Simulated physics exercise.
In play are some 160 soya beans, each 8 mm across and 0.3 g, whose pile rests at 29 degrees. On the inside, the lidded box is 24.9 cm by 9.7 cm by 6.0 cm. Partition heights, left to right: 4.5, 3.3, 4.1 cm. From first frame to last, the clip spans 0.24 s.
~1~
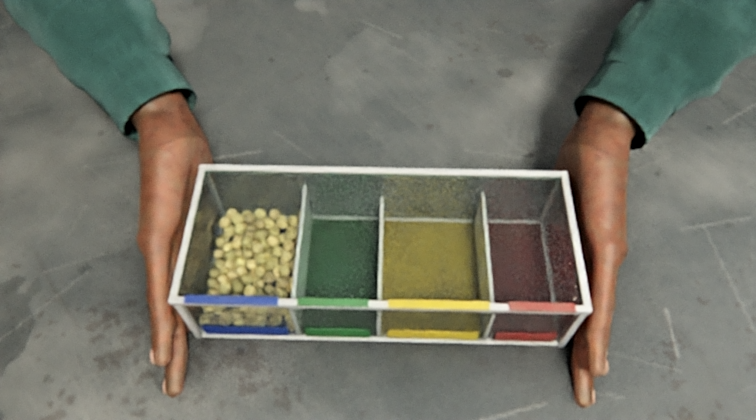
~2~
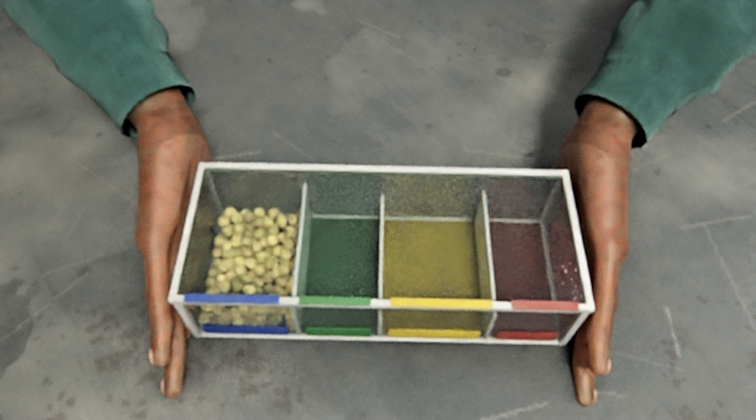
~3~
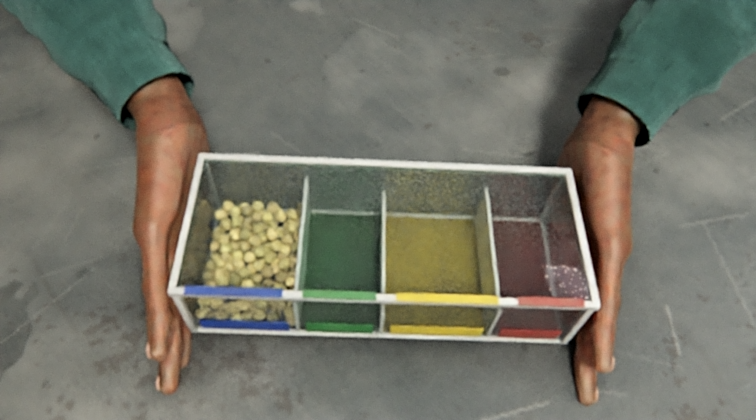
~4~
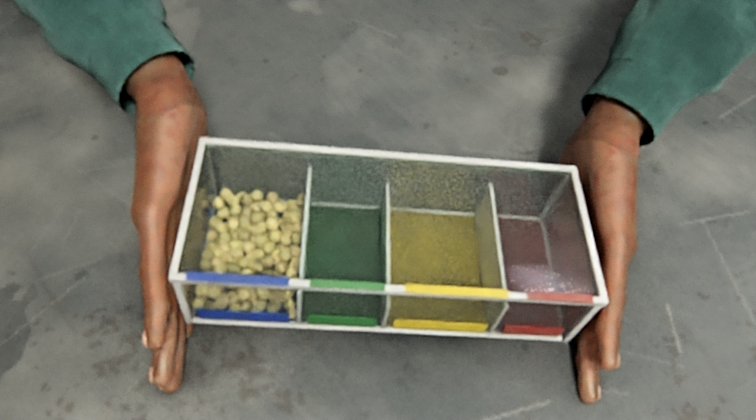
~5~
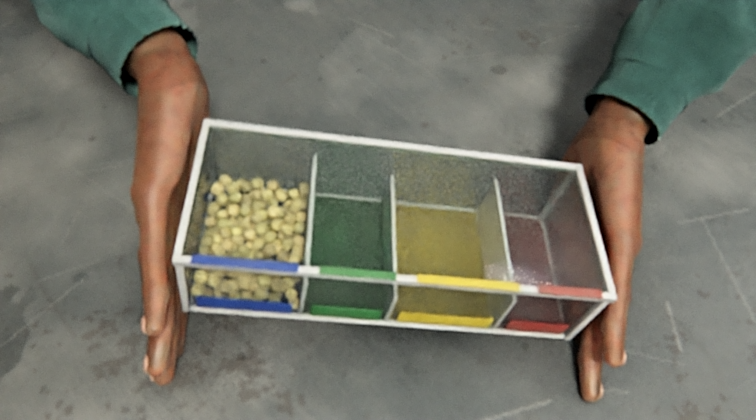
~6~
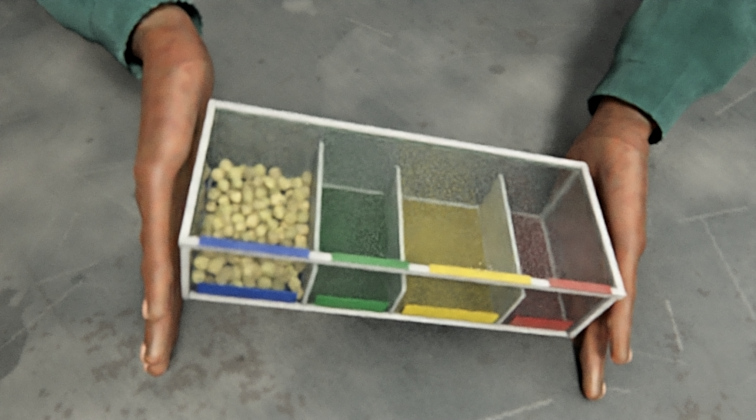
The footage shows two hands in green sleeves holding a clear, four-section box with pale beans in the blue-marked left section; the box starts nearly level, then the hands gradually tilt it, raising its left end above the right.
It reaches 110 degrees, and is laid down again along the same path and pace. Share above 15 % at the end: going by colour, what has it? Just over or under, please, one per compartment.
Red compartment: Over, blue compartment: Over, green compartment: Under, yellow compartment: Under.
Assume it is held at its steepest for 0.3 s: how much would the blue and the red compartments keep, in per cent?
In per cent: Blue 60; red 25.
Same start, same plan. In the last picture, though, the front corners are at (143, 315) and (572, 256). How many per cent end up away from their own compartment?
That gives some 0 per cent.
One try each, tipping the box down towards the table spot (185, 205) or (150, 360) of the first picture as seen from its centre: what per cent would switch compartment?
The share comes to about 0 in a hundred, then about 0 in a hundred.
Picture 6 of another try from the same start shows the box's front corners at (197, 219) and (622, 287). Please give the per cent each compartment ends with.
Red = 15 %, blue = 70 %, green = 10 %, yellow = 5 %.
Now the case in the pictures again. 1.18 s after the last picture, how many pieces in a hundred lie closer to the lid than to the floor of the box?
I'd put it at some 70 percent.
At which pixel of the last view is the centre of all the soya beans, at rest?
Close to pixel (297, 248).
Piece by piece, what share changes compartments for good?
My estimate is some 35 per cent.
Then, 1.18 s after the last picture, tilt 110 degrees; red 5 %, blue 85 %, green 5 %, yellow 5 %.
Then, 1.96 s after the last picture, tilt 50 degrees; red 20 %, blue 65 %, green 5 %, yellow 5 %.
Then, 2.77 s after the last picture, tilt 0 degrees; red 20 %, blue 65 %, green 10 %, yellow 5 %.
In the end, red 20 %, blue 65 %, green 10 %, yellow 5 %.
